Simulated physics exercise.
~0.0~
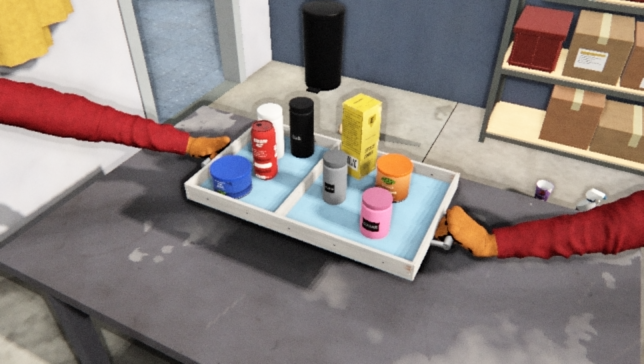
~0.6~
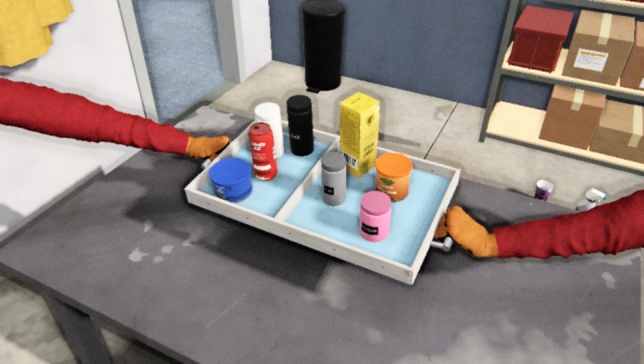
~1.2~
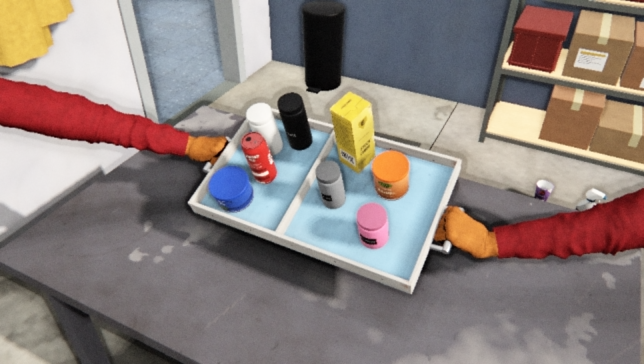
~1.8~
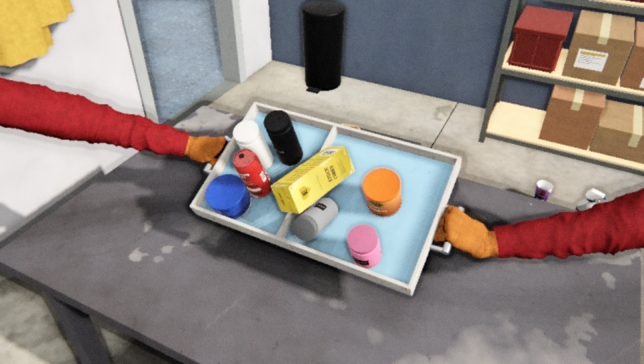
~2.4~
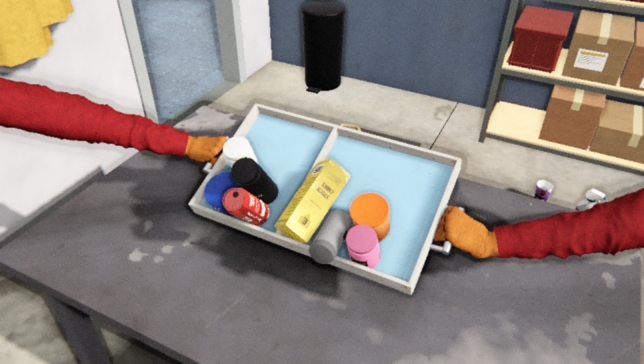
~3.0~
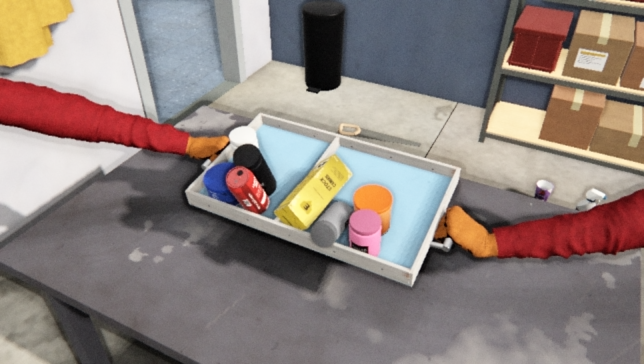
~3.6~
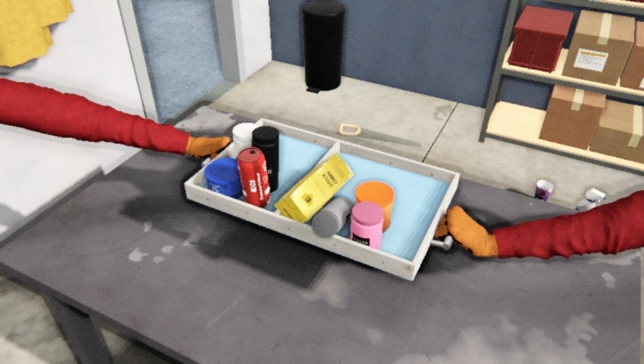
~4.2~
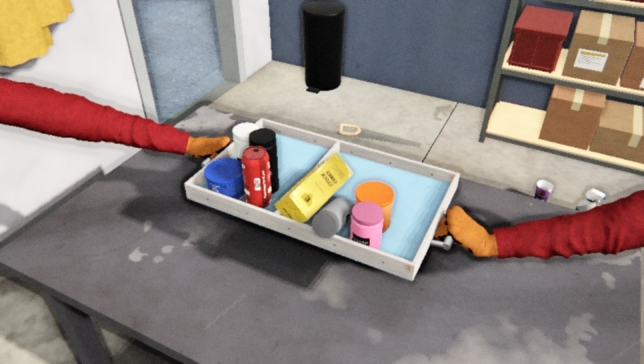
Two gloved hands tilt a tray, toppling a yellow carton and grey jar, then level it.
